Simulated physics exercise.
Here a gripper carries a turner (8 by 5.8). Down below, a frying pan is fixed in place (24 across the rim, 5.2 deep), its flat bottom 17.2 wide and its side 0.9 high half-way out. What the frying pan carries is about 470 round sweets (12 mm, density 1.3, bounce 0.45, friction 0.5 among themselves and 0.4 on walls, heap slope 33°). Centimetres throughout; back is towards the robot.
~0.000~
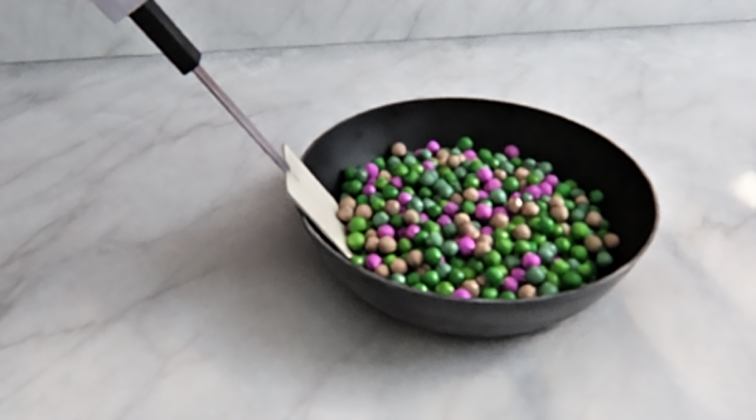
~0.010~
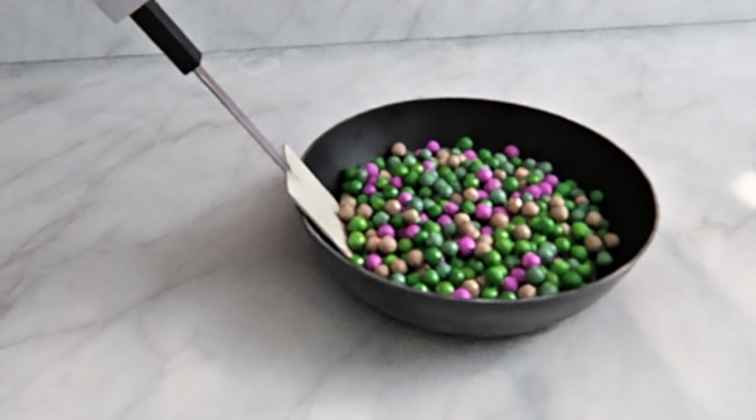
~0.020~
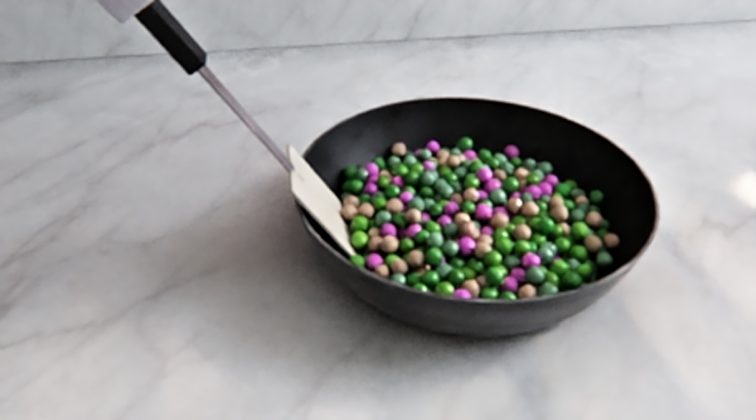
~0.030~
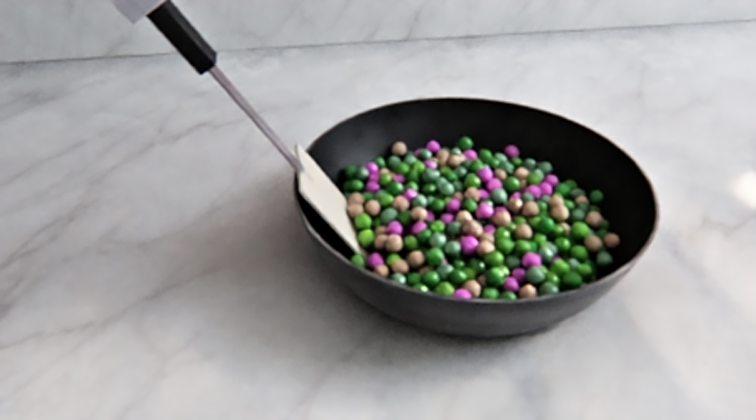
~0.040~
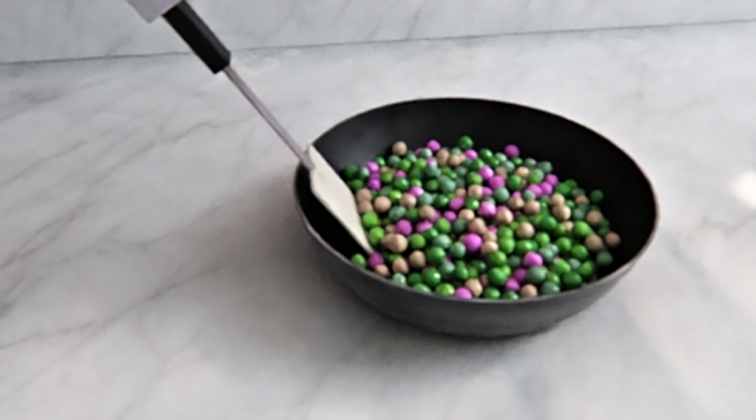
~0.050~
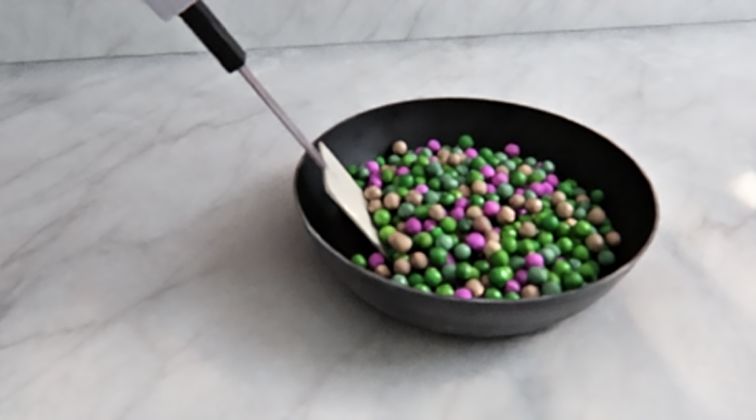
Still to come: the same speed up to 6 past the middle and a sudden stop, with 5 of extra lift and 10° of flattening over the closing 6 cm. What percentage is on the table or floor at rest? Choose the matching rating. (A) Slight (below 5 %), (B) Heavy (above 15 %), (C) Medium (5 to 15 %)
Medium (5 to 15 %) (C).
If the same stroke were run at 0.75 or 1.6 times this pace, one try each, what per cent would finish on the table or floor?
Some 5 per cent, then some 15 per cent, on the table or floor.
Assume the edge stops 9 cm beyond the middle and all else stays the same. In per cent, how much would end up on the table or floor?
Roughly 15 %.
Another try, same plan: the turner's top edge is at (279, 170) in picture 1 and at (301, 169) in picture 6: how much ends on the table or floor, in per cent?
Around 0 per cent finishes there.
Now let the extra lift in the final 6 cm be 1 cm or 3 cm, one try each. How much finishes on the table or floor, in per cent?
I'd say close to 0 percent for the first and close to 5 percent for the second.
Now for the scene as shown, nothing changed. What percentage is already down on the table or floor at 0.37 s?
Around 8 percent.
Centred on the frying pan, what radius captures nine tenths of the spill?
Around 45 centimetres.
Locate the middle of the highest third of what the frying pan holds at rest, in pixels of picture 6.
Around (549, 192).
By 0.10 s, sloping 58°, highest piece 5 above the table; 473 in the frying pan.
By 0.15 s, sloping 54°, highest piece 7 above the table; 473 in the frying pan.
By 0.37 s, sloping 48°, highest piece 5 above the table; 434 in the frying pan, 37 on the table or floor, 2 on the blade or in flight.
By 1.42 s, sloping 48°, highest piece 5 above the table; 434 in the frying pan, 39 on the table or floor.
Final count, 434 in the frying pan, 39 on the table or floor. That is 8 % on the table or floor.
